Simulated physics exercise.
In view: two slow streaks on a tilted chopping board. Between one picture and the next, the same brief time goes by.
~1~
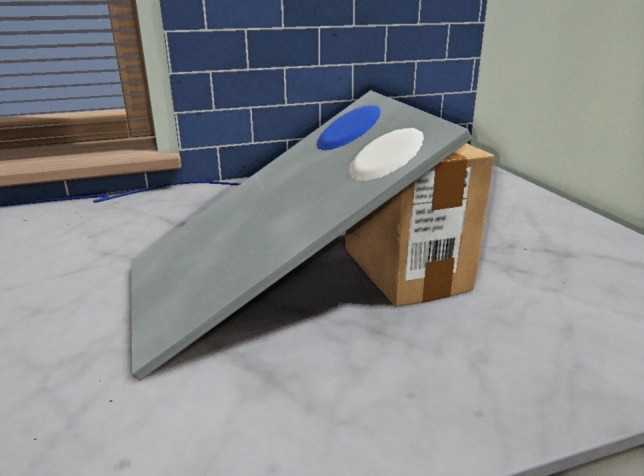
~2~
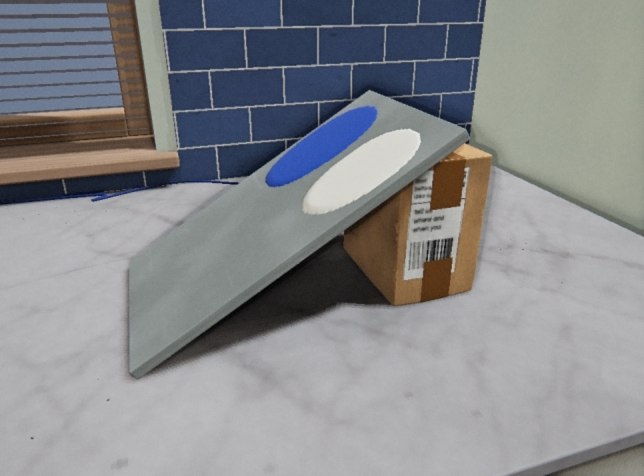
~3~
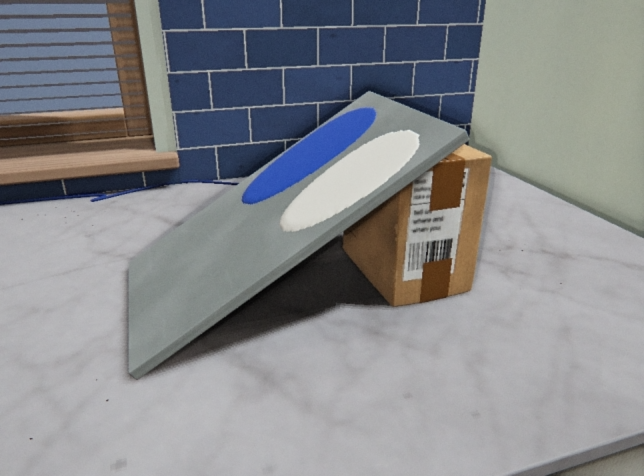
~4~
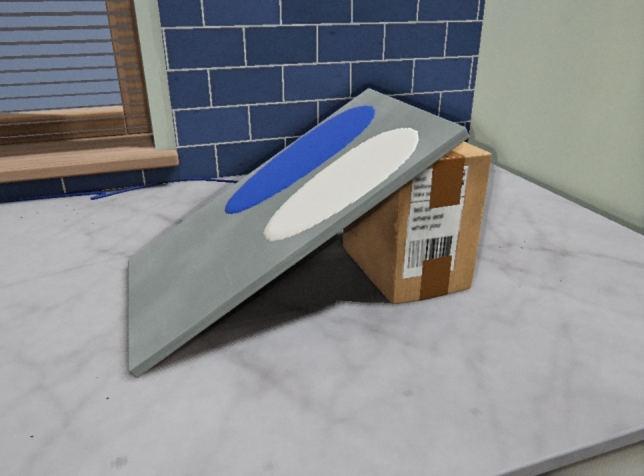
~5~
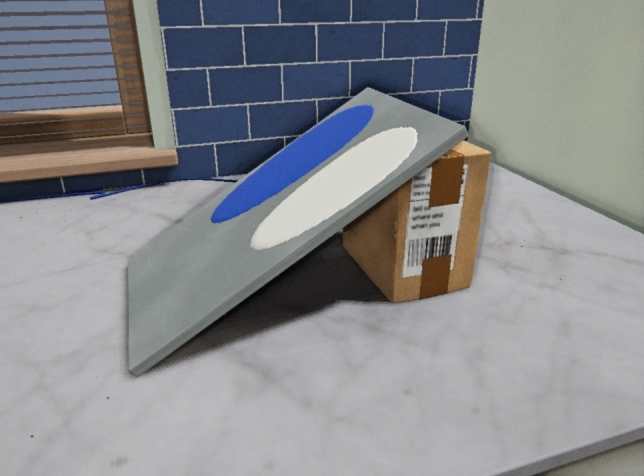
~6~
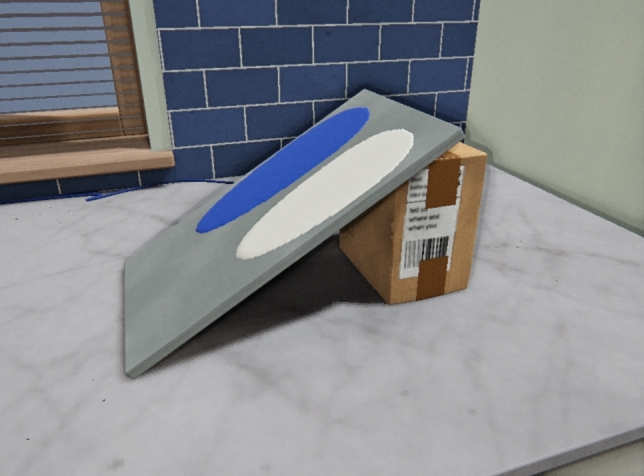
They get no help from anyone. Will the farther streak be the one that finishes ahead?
Yes, the farther streak finishes ahead.
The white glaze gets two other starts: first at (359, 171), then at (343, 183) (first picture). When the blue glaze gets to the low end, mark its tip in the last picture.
One: (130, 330). Two: (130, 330).
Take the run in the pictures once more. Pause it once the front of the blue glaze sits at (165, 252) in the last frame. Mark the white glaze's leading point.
I'd put its front somewhere around (205, 277).
Soon after, the white glaze is three quarters of the way down; the blue glaze is three quarters of the way down.
Later, the white glaze is three quarters of the way down; the blue glaze is close to the edge.
In the end, the white glaze is close to the edge; the blue glaze is at the low edge.
